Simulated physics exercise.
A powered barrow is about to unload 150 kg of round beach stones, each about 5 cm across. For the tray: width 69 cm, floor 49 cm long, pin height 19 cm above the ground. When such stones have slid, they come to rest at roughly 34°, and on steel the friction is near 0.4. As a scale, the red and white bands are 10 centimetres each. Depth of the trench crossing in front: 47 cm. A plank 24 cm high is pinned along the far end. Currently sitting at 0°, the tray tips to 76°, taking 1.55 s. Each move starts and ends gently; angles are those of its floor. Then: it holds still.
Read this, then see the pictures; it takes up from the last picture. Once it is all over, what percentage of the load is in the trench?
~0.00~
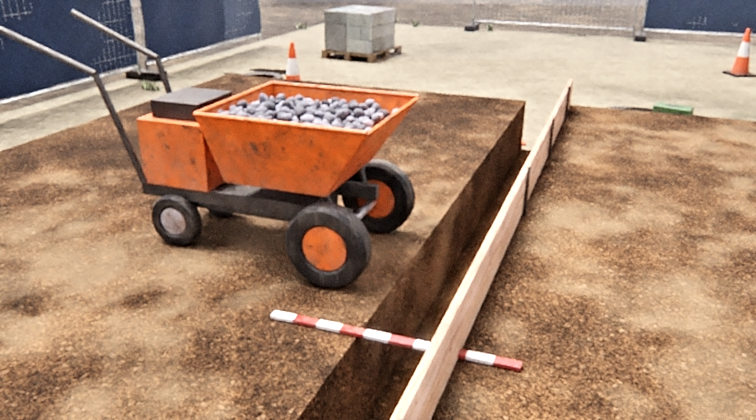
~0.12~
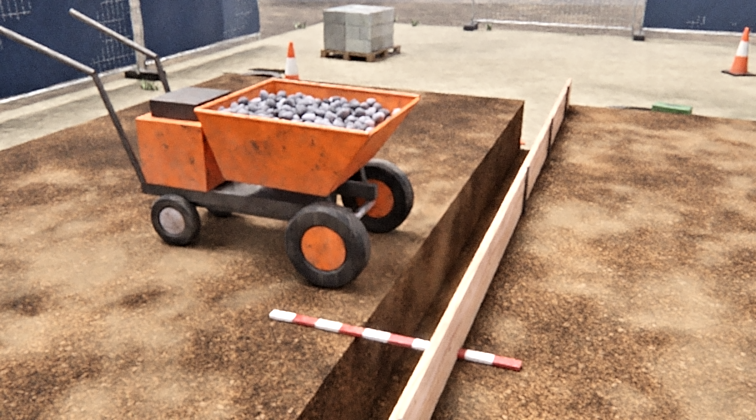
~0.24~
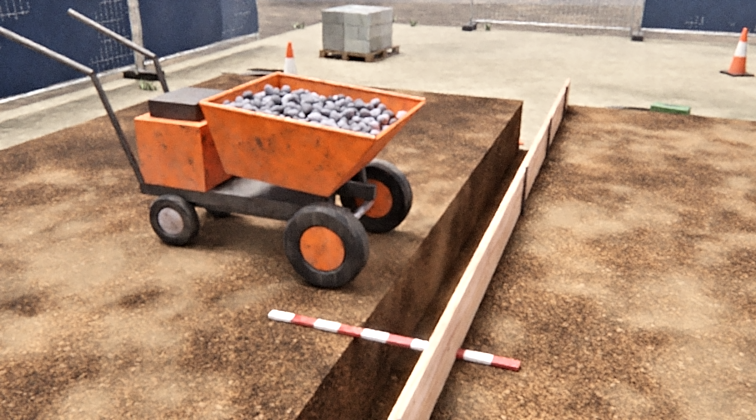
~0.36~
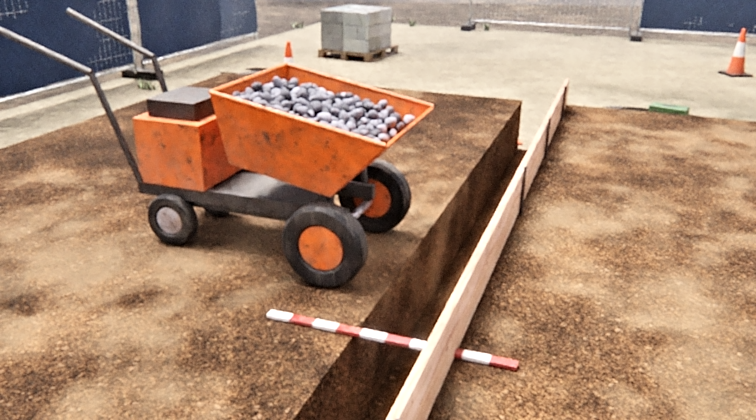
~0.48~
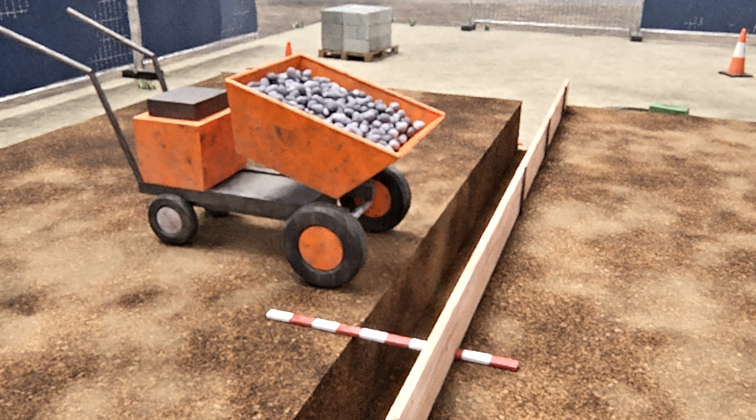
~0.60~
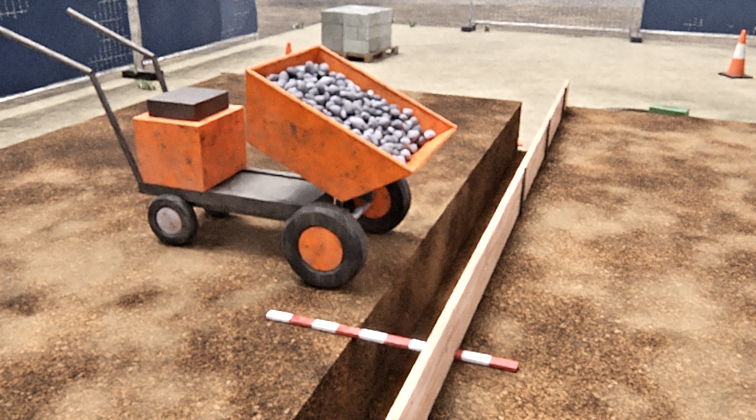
Roughly 12 percent of the load is in the trench.
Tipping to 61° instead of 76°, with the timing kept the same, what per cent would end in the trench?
In that case some 30 per cent.
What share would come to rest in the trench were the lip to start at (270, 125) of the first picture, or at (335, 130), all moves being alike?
First some 90, then 100 per cent.
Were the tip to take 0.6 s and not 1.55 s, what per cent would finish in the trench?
In that case some 5 per cent.
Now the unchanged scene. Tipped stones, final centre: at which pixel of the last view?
Their middle ends up near (522, 283).
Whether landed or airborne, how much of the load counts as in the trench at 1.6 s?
About 10%.
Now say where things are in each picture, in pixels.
Lip at (367, 134), floor tilted 0°, highest stones at (309, 106), in the first picture.
The tray is at 1°, its lip at (369, 135); the top of the load is at (297, 102); the stones move at 0.2 m/s on average, in the second picture.
Lip at (375, 139), floor tilted 5°, highest stones at (283, 97); the stones move at 0.3 m/s on average, in the third picture.
The tray is at 10°, its lip at (385, 146); the top of the load is at (279, 87); the stones move at 0.4 m/s on average, in the fourth picture.
The tray is at 17°, its lip at (399, 157); the top of the load is at (293, 77); the stones move at 0.5 m/s on average, in the fifth picture.
The tray is at 25°, its lip at (413, 172); the top of the load is at (310, 70); the stones move at 0.6 m/s on average, in the sixth picture.
After 1.2 s the floor is at 64°; 98 % in the tray, 1 % in the trench, 1 % past the trench; the foremost stones are at (489, 226).
After 1.6 s the floor is at 76°; 69 % in the tray, 8 % in the trench, 22 % past the trench; the foremost stones are at (636, 302).
After 2.0 s the floor is at 76°; 61 % in the tray, 10 % in the trench, 29 % past the trench; the foremost stones are at (726, 327).
After 4.0 s the floor is at 76°; 57 % in the tray, 12 % in the trench, 31 % past the trench; the foremost stones are past the picture's edge.
